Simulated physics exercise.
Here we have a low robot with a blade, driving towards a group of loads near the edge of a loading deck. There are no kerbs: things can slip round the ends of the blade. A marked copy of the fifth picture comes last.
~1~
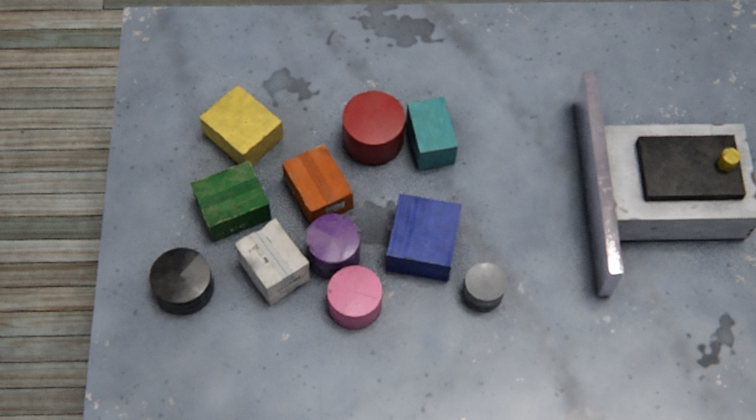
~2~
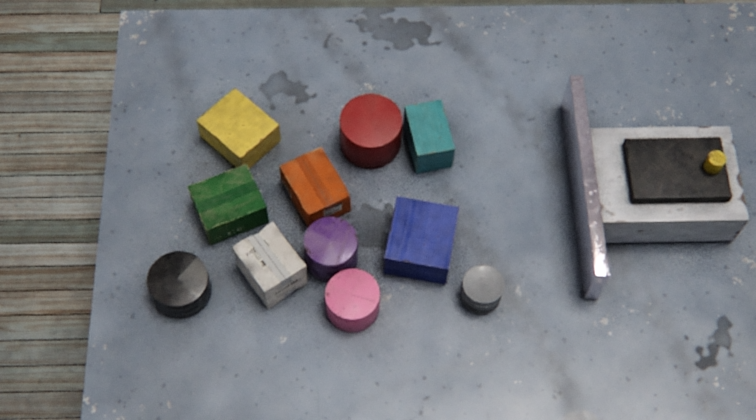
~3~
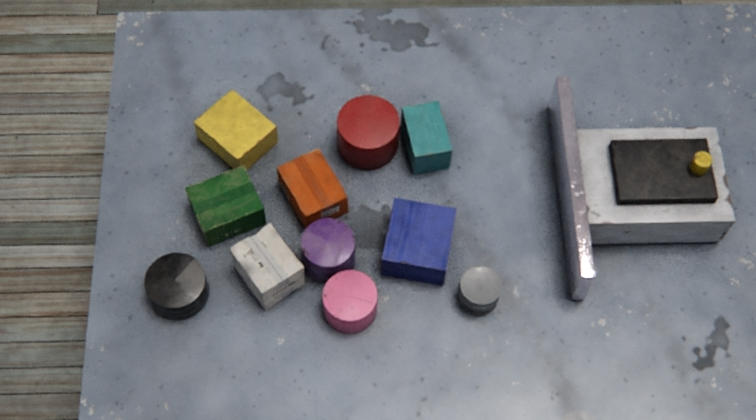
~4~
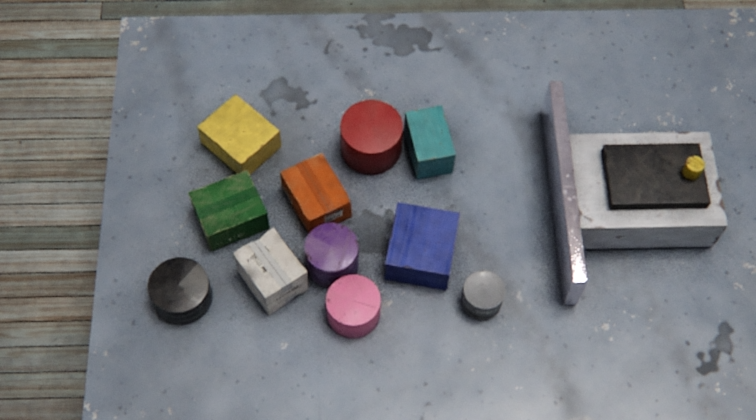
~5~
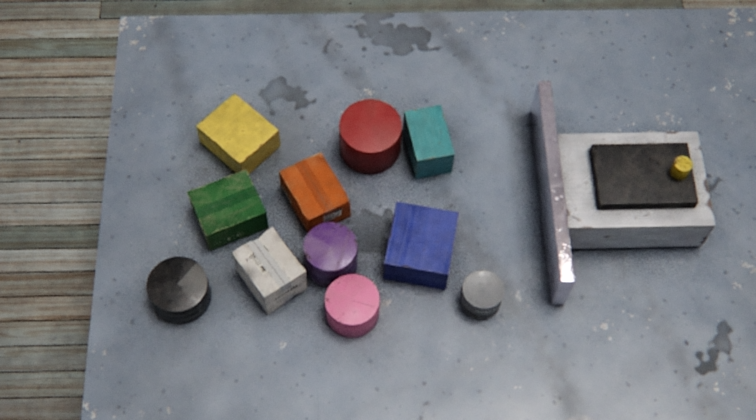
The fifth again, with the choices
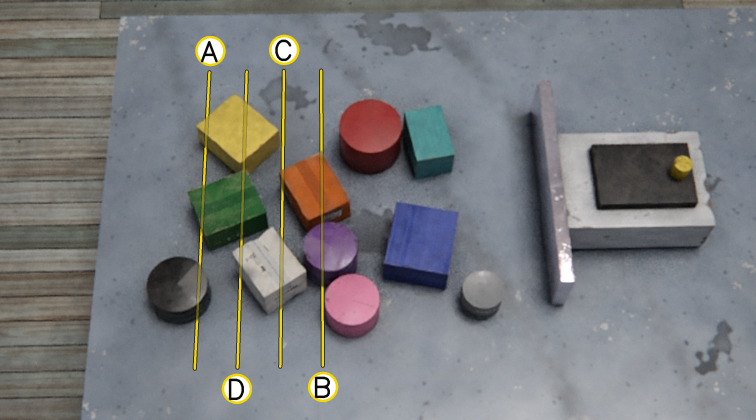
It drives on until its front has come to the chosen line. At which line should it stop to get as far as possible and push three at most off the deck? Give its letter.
No fourth one falls up to A.
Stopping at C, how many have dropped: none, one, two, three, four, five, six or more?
By then, none.
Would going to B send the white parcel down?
No.
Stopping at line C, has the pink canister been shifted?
By then, yes.
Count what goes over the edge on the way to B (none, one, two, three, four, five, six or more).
By then, none.
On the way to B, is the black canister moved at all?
Yes.
On the marked copy, A at (203, 210); B at (322, 208); C at (282, 209); D at (242, 209).
With A. Early on, robot (510, 177); white parcel (257, 275); grey pail (404, 300).
Further on, robot (381, 179); black canister (112, 327); yellow crate (164, 130).
At the end, robot (283, 181); yellow crate over the edge; green parcel (103, 215); one fallen.
As for the rest, B is within the limit but short; C is within the limit but short; D is within the limit but short.
